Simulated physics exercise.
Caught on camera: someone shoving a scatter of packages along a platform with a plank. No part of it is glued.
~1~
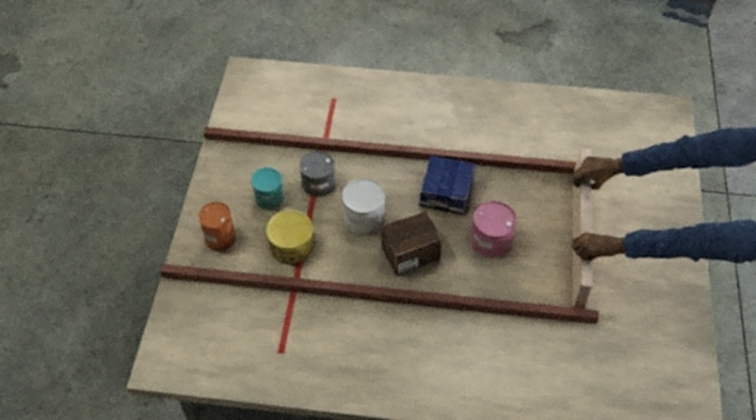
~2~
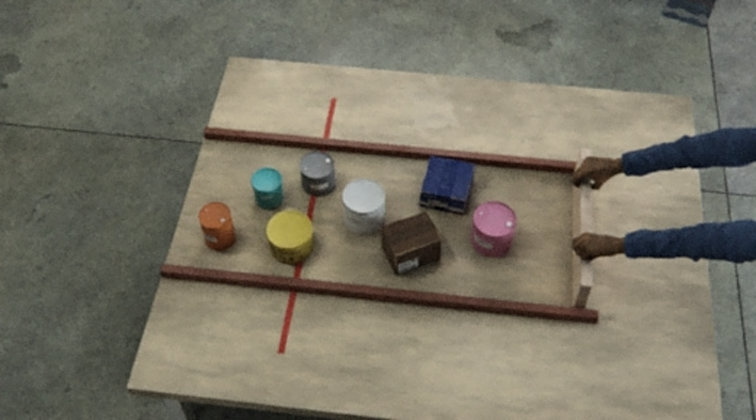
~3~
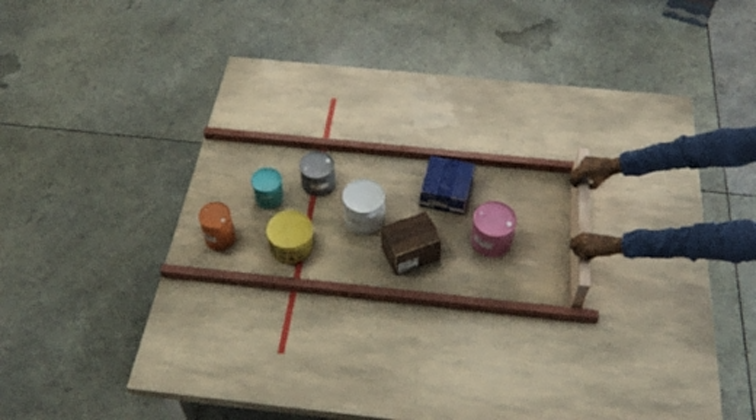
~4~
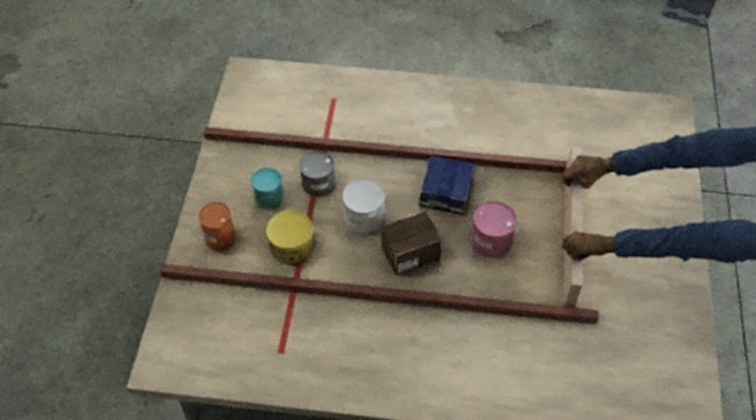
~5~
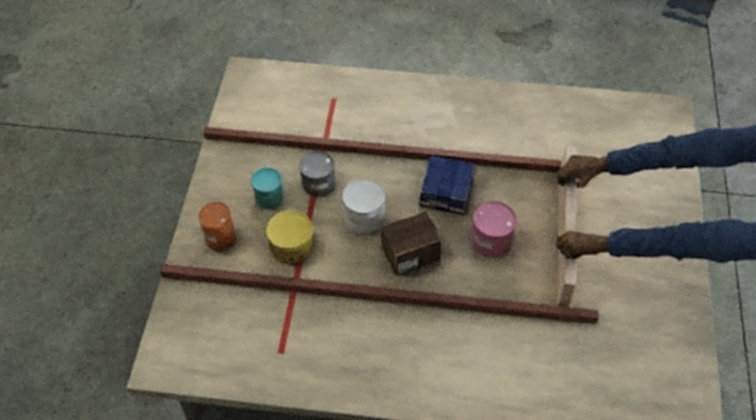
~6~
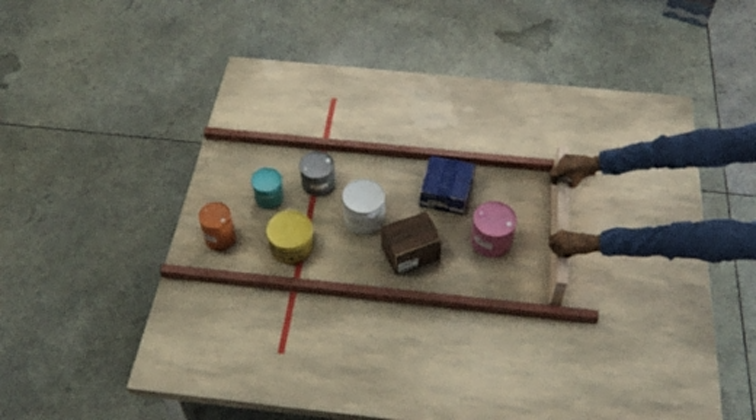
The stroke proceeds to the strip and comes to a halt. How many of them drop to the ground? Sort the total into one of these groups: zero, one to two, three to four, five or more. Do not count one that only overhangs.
It goes in the group zero.
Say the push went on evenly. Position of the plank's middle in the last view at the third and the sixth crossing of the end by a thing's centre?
Pixels, in order: Around (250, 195), around (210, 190).
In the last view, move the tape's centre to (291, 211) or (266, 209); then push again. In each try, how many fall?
Taking the two tries in order, the numbers are 0 and 2.
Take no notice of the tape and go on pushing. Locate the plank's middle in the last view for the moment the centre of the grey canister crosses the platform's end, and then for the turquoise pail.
I'd put it close to (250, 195), and close to (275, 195) for the other one.
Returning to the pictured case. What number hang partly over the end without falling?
Number: 0.
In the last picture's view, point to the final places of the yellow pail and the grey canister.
The yellow pail ends at (244, 233) and the grey canister at (255, 167).
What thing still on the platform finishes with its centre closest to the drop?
Foremost: The orange canister.
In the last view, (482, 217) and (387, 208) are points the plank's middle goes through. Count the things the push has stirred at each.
At the first spot 1, then 4.
Early on, none off yet; orange canister at rest near (218, 227); turquoise pail at rest near (268, 189); yellow pail at rest near (290, 238).
Finally, the number that fall off is zero.
